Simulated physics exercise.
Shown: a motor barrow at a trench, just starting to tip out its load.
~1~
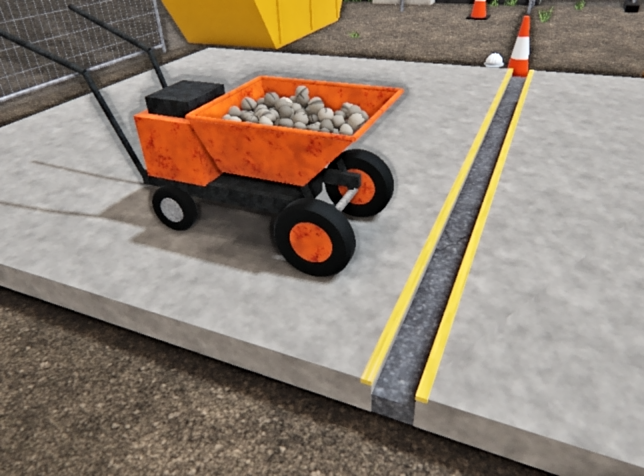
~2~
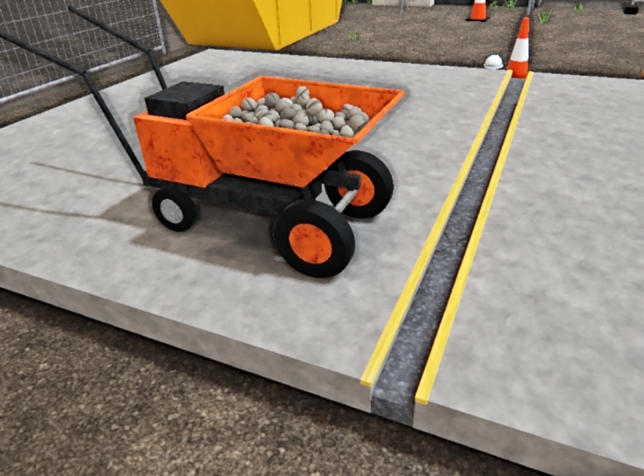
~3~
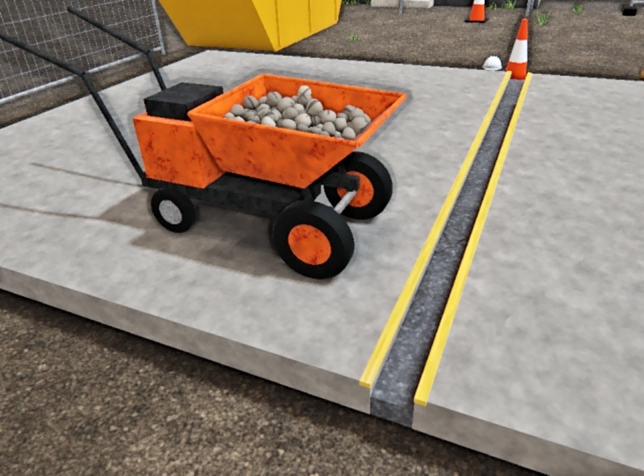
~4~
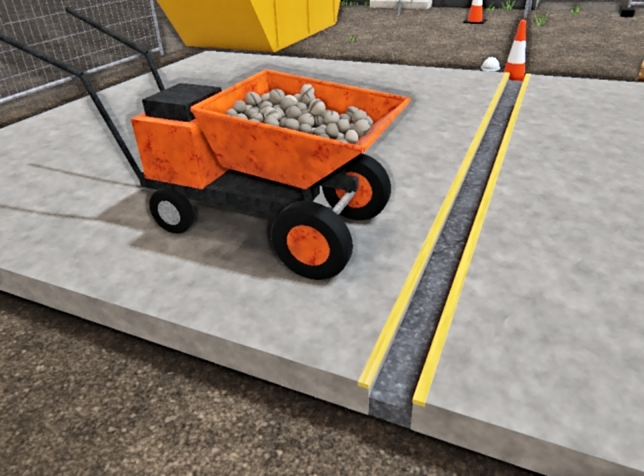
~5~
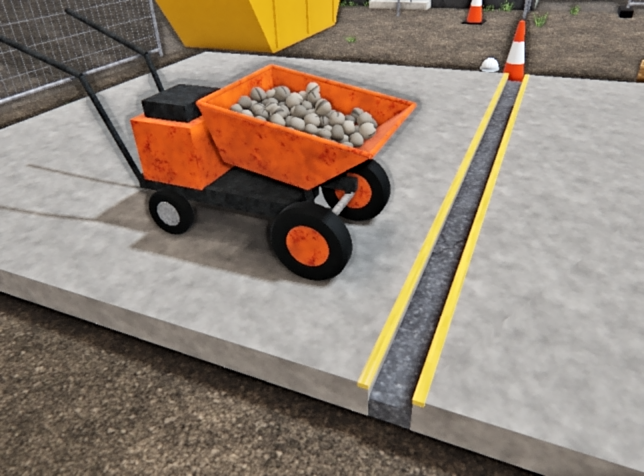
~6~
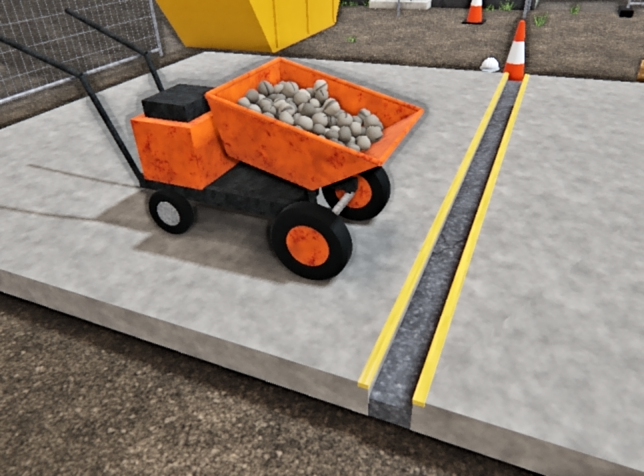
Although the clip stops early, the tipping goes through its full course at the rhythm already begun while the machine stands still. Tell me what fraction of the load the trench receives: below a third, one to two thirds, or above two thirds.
The trench receives below a third.
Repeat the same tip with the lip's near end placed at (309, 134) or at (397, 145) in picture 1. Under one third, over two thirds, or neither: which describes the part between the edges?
First spot: Between a third and two thirds; second spot: Below one third.
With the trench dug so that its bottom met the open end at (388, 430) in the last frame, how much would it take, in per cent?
Some 20 per cent.
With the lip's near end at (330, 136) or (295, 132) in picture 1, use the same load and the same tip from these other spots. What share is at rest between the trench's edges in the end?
Result: Try 1 = 40 %, try 2 = 40 %.
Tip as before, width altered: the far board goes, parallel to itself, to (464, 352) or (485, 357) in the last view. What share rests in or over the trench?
The first case gives close to 50 per cent and the second close to 70 per cent.
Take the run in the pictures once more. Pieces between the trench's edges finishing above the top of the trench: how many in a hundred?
I'd put it near 30 in a hundred.
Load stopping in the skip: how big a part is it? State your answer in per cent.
Result: Close to 0 per cent.
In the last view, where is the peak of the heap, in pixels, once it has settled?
Around (495, 251).
Shortly afterwards, skip tipped steeply; the whole lot in the skip.
Next, skip tipped right over; near two thirds in the skip; only a few in or heaped over the trench; near a third beyond it; only a few falling.
Some moments later, skip tipped right over; only a few in the skip; a little in or heaped over the trench; the bulk beyond it.
In the end, skip tipped right over; only a few in the skip; a little in or heaped over the trench; the bulk beyond it.
